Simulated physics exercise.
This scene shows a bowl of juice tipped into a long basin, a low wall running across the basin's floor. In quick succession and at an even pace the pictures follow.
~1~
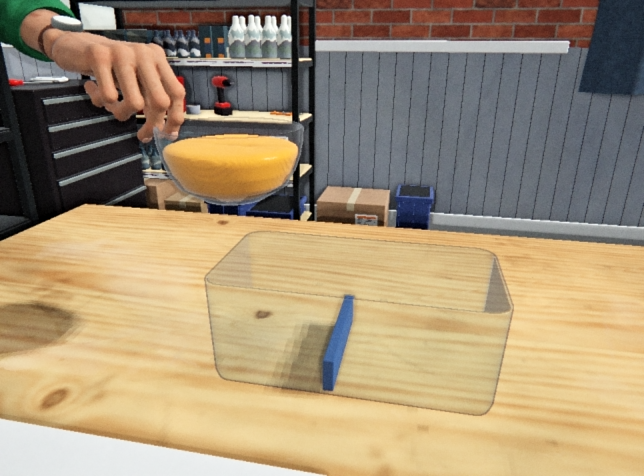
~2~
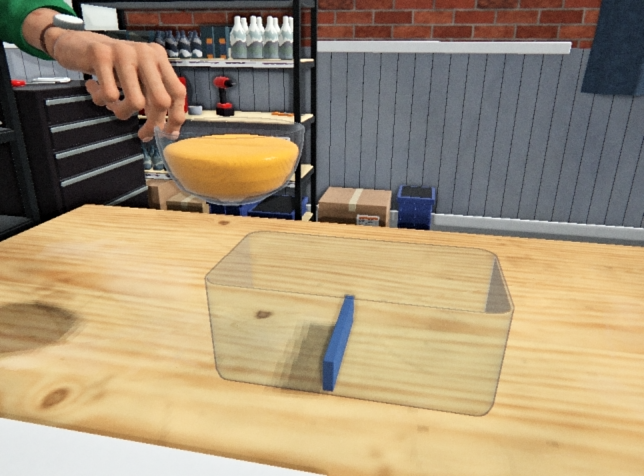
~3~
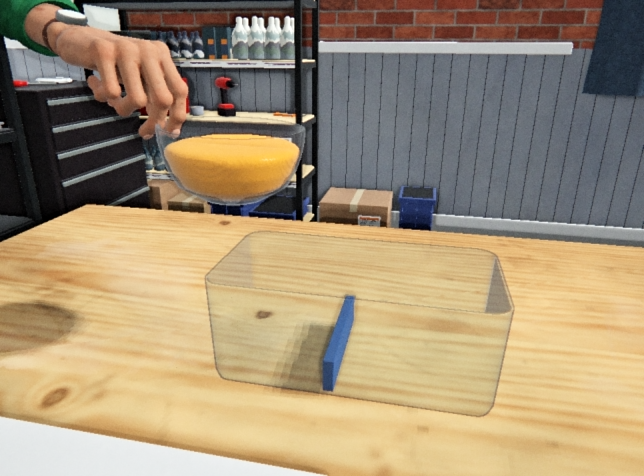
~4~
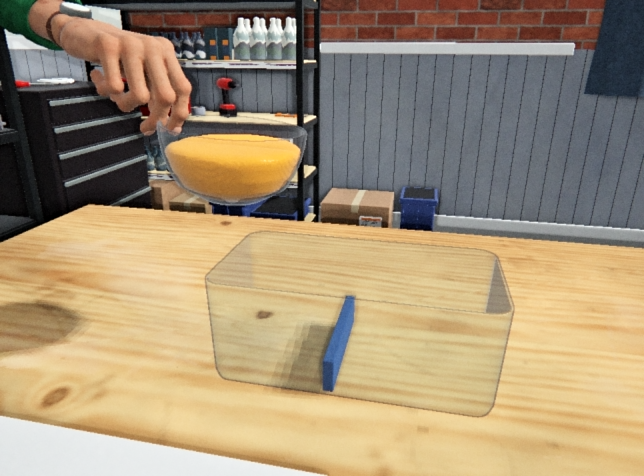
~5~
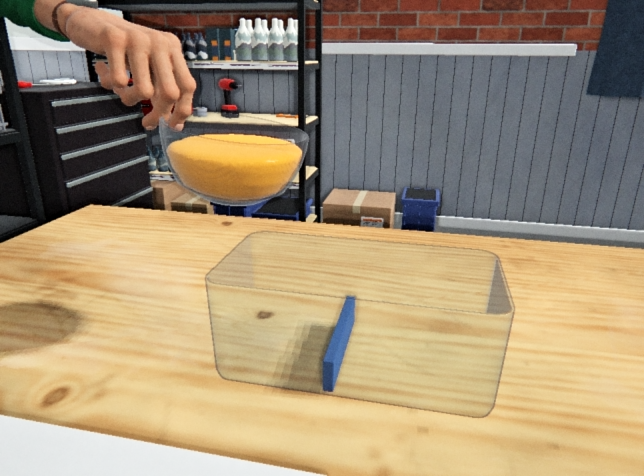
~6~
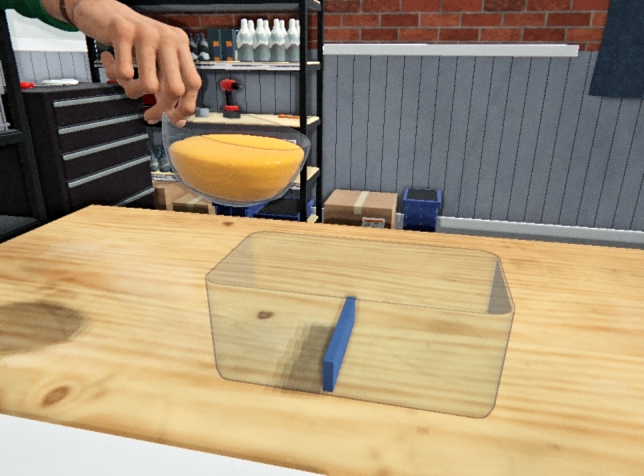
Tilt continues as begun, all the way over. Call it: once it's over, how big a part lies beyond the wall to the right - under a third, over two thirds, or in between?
In between.
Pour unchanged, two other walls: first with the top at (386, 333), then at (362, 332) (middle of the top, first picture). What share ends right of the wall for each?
The first position gives around 10 percent, the second around 25 percent.
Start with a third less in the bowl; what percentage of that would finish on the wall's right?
Some 35 per cent.
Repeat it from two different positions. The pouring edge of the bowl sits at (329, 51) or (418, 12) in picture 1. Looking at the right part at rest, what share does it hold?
In order: Close to 85 and 70 percent.
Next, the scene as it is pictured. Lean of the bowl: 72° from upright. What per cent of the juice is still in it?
Near 45 percent is still in there.
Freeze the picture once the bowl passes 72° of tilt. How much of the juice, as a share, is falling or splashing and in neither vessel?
Estimate: 35 per cent, roughly.
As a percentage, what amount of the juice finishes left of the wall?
About 45 per cent.
A moment on, the bowl is tipped part way and 47 per cent is still to pour, 4 is left of the wall and 14 right of it.
Next, the bowl is tipped right over and 3 per cent is still to pour, 37 is left of the wall and 54 right of it.
Then the bowl is tipped right over and 0 per cent is still to pour, 45 is left of the wall and 54 right of it.
Later the bowl is tipped right over and 0 per cent is still to pour, 45 is left of the wall and 55 right of it.
At rest 45 per cent lies left of the wall, 54 right of it and 1 outside.
